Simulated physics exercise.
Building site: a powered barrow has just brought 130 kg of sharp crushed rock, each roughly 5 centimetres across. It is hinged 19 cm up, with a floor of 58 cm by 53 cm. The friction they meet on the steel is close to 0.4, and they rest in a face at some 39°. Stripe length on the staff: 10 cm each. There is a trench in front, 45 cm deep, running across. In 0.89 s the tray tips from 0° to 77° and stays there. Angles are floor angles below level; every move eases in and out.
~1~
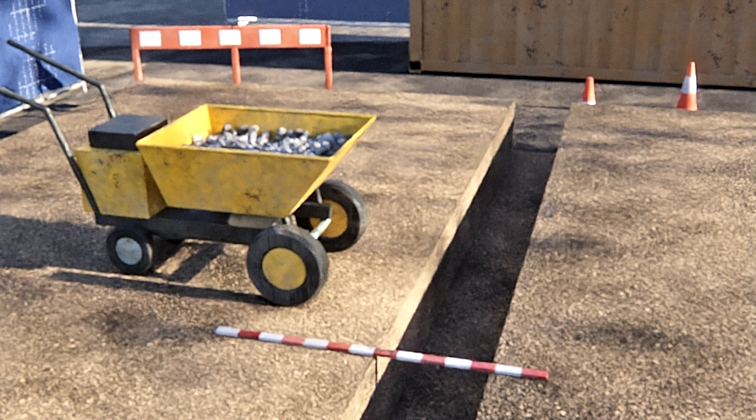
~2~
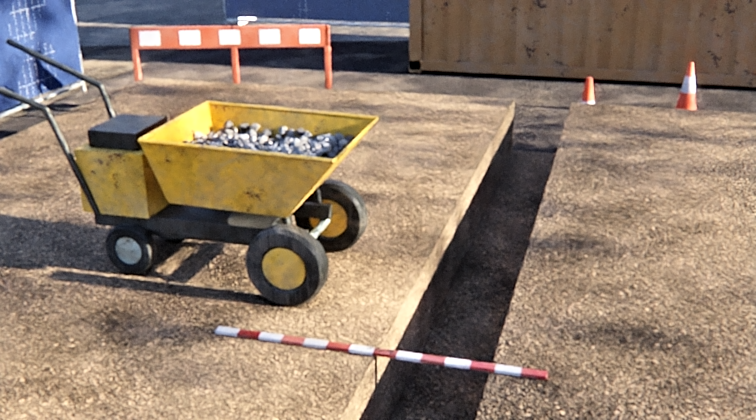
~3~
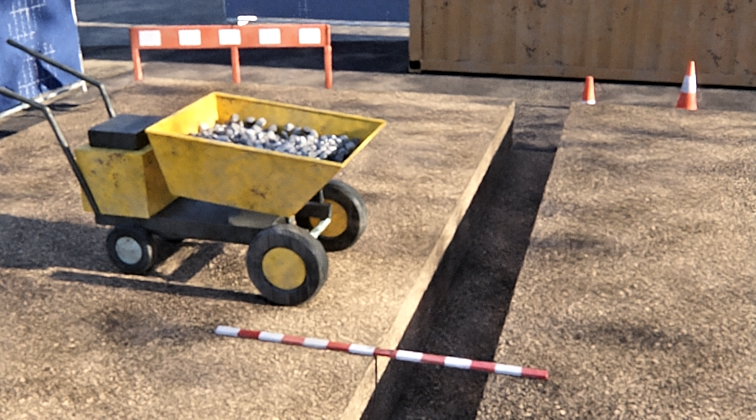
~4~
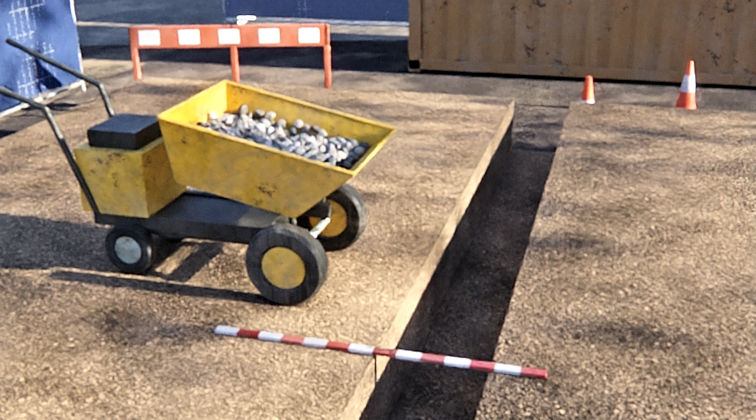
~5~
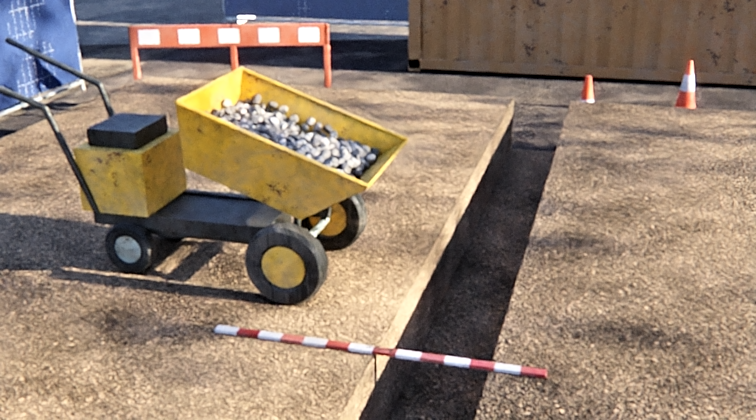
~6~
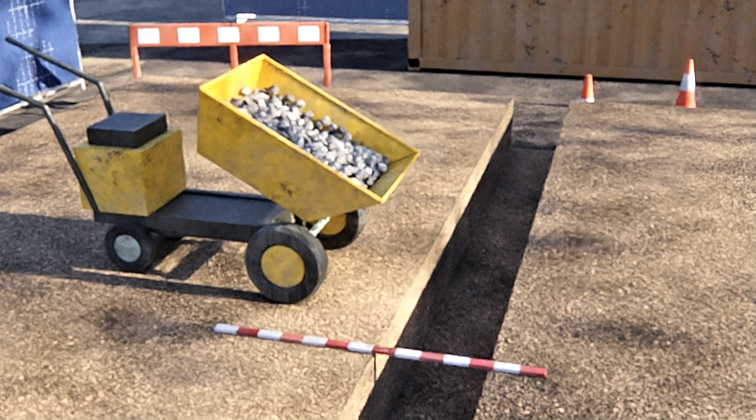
At the start, a yellow powered barrow loaded with grey crushed rock stands with its tray level, left of a trench, behind a red-and-white staff. The tray then tilts gradually, its back rising and its front lip dipping toward the right, until it slants steeply with the rock still inside.
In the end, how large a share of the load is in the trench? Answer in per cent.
A share of roughly 100 %.
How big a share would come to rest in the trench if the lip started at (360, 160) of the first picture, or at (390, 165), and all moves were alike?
About 90 and 60 per cent.
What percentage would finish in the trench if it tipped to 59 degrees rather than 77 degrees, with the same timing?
Roughly 30% would end there.
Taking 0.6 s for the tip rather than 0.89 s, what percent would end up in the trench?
That works out at about 95 in a hundred.
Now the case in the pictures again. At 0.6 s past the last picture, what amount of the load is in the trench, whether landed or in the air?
I'd say near 35 per cent at that time.
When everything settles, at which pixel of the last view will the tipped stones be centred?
Near (469, 360).
Then, 0.3 s after the last picture the floor is at 65°, 100 % in the tray; the foremost stones are at (418, 245).
Then, 0.6 s after the last picture the floor is at 77°, 67 % in the tray, 33 % in the trench; the foremost stones are at (493, 368).
Then, 1.0 s after the last picture the floor is at 77°, 21 % in the tray, 79 % in the trench; the foremost stones are at (509, 332).
Then, 2.9 s after the last picture the floor is at 77°, 0 % in the tray, 100 % in the trench; the foremost stones are at (509, 335).
